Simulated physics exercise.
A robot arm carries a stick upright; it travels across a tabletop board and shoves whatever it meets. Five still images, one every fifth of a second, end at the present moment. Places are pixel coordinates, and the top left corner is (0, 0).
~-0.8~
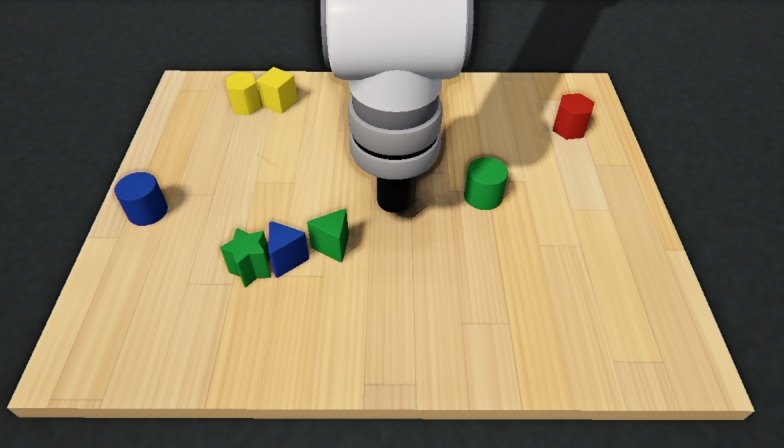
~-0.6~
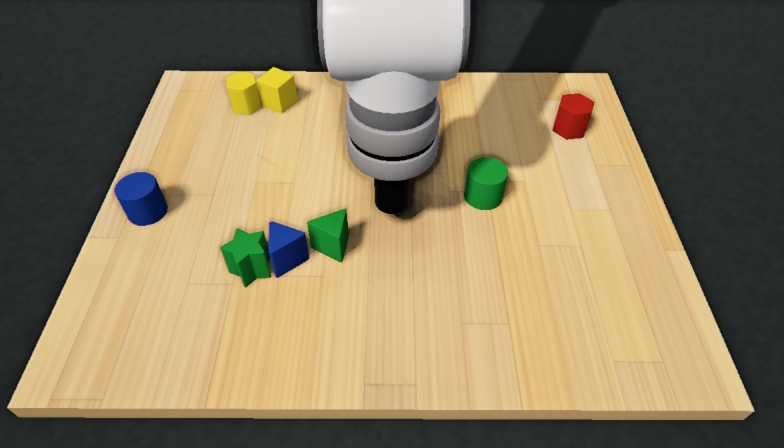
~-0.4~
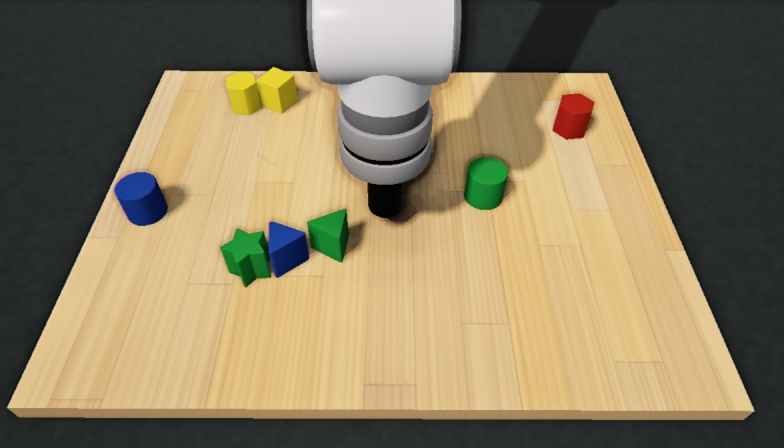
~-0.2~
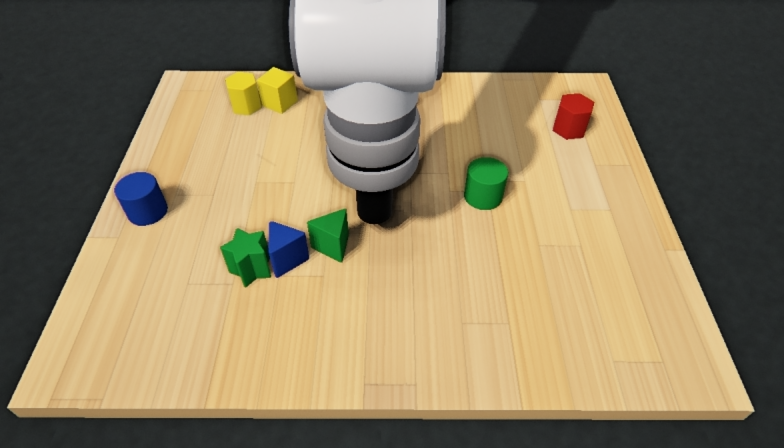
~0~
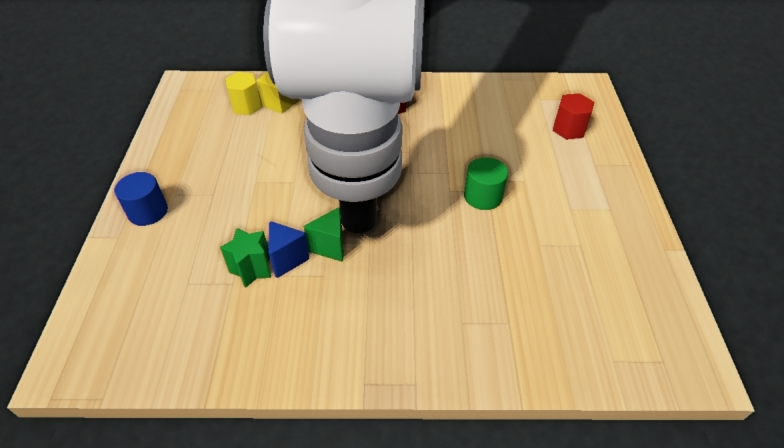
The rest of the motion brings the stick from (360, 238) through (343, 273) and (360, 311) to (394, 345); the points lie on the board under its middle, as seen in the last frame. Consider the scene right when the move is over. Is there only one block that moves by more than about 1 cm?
In short: Yes.
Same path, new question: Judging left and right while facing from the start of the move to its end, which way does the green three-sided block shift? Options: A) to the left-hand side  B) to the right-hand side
Answer: B.
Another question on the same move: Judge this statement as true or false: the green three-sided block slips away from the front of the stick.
True.
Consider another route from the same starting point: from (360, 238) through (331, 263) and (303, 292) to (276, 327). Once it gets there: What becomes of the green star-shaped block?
That block is going to get moved.
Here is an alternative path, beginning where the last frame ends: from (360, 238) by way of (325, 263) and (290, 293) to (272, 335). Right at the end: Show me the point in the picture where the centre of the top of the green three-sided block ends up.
It ends at (284, 228).
What follows on the original path. One third of the way, stick at (341, 257); green three-sided block at (314, 228), turned 20° clockwise.
Two thirds of the way, stick at (359, 294); green three-sided block at (314, 228), turned 20° clockwise.
At the end, stick at (394, 329); blue three-sided block unmoved; green three-sided block at (314, 228), turned 20° clockwise.
